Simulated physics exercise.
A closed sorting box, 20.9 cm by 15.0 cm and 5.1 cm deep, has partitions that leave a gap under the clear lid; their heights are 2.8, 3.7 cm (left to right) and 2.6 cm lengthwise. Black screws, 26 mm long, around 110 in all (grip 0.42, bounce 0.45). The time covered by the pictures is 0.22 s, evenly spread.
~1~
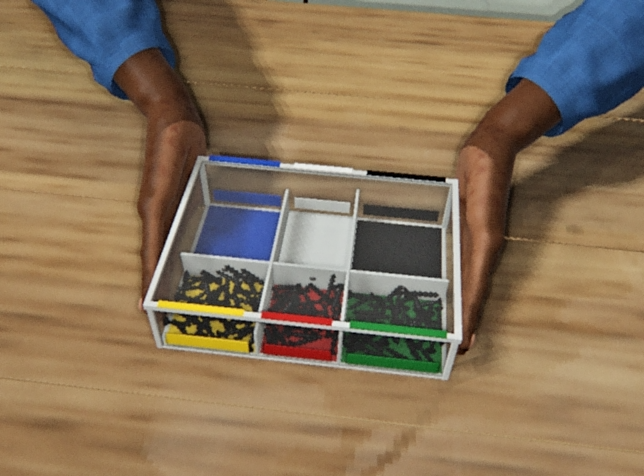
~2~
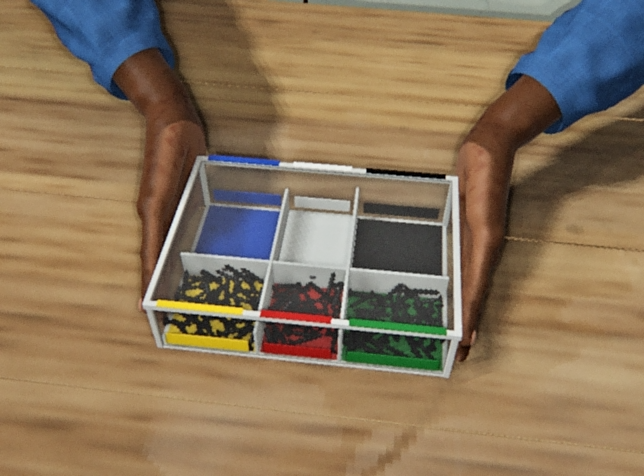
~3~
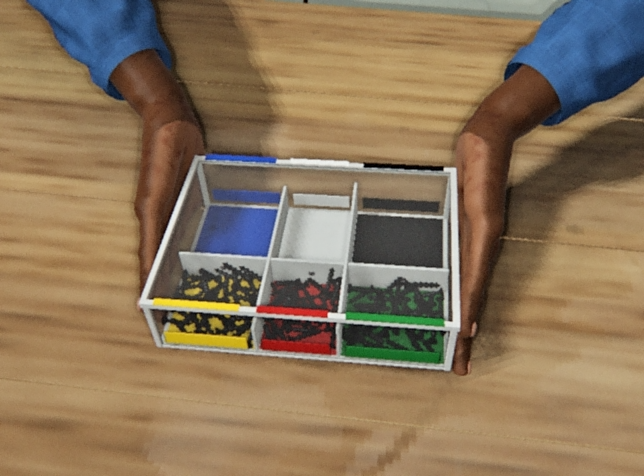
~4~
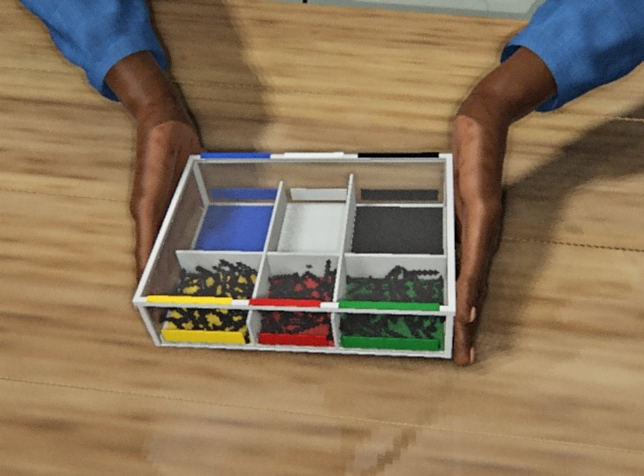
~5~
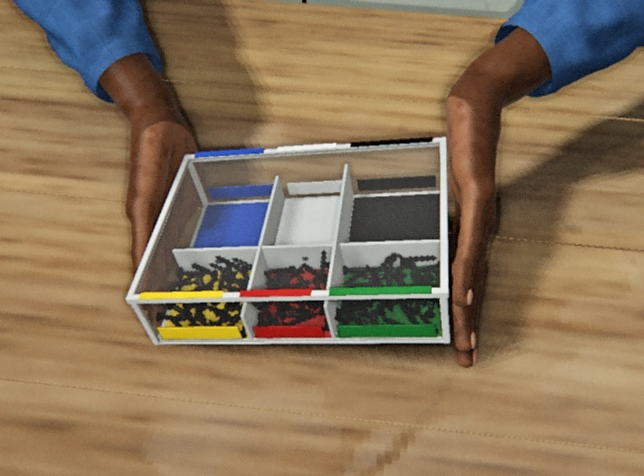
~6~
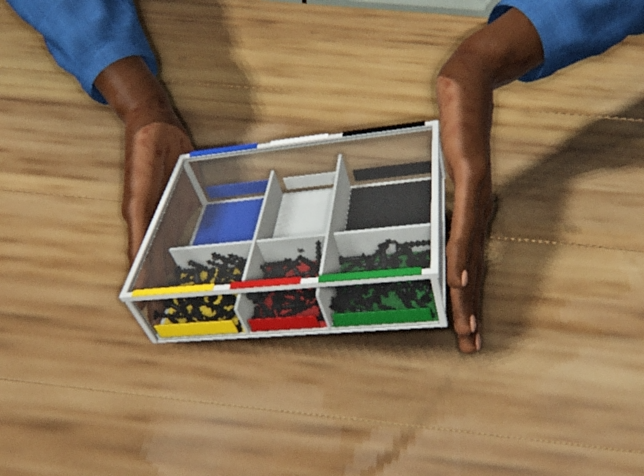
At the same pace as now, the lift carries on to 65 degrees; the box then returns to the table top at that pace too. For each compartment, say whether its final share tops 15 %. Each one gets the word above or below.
Results: Red above; blue below; green above; yellow above; white below; black below.
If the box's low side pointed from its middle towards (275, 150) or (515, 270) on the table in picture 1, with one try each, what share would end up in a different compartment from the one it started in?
First try: About 5 percent; second try: About 10 percent.
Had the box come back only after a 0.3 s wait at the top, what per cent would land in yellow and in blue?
Yellow keeps 35% and blue keeps 0%.
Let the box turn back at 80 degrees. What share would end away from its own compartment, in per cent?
I'd say close to 15 percent.
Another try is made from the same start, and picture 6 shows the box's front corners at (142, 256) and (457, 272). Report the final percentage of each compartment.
Red 30; blue 5; green 35; yellow 30; white 0; black 5.
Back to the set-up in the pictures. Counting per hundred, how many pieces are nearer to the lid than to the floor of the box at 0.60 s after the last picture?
Roughly 0 percent of the pieces.
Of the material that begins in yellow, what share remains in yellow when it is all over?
Some 100 percent.
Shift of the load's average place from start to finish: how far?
Roughly 1.5 cm.
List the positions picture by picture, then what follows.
In the first frame, box tilt 0 degrees, front corners at (151, 303) and (455, 336); red 30 %, green 35 %, yellow 35 %.
In the second frame, box tilt 1 degrees, front corners at (150, 303) and (455, 333).
In the third frame, box tilt 3 degrees, front corners at (147, 301) and (453, 324), lowest corner left back.
In the fourth frame, box tilt 7 degrees, front corners at (141, 299) and (449, 308), lowest corner left back.
In the fifth frame, box tilt 11 degrees, front corners at (134, 297) and (441, 290), lowest corner left back.
In the sixth frame, box tilt 16 degrees, front corners at (128, 295) and (432, 271), lowest corner left back; red 30 %, green 35 %, yellow 35 %.
Then, 0.60 s after the last picture, tilt 64 degrees; red 30 %, green 35 %, yellow 35 %.
Then, 1.00 s after the last picture, tilt 27 degrees; red 30 %, green 35 %, yellow 35 %.
Then, 1.48 s after the last picture, tilt 0 degrees; red 30 %, green 35 %, yellow 35 %.
In the end, red 30 %, blue 0 %, green 35 %, yellow 35 %, white 0 %, black 0 %.
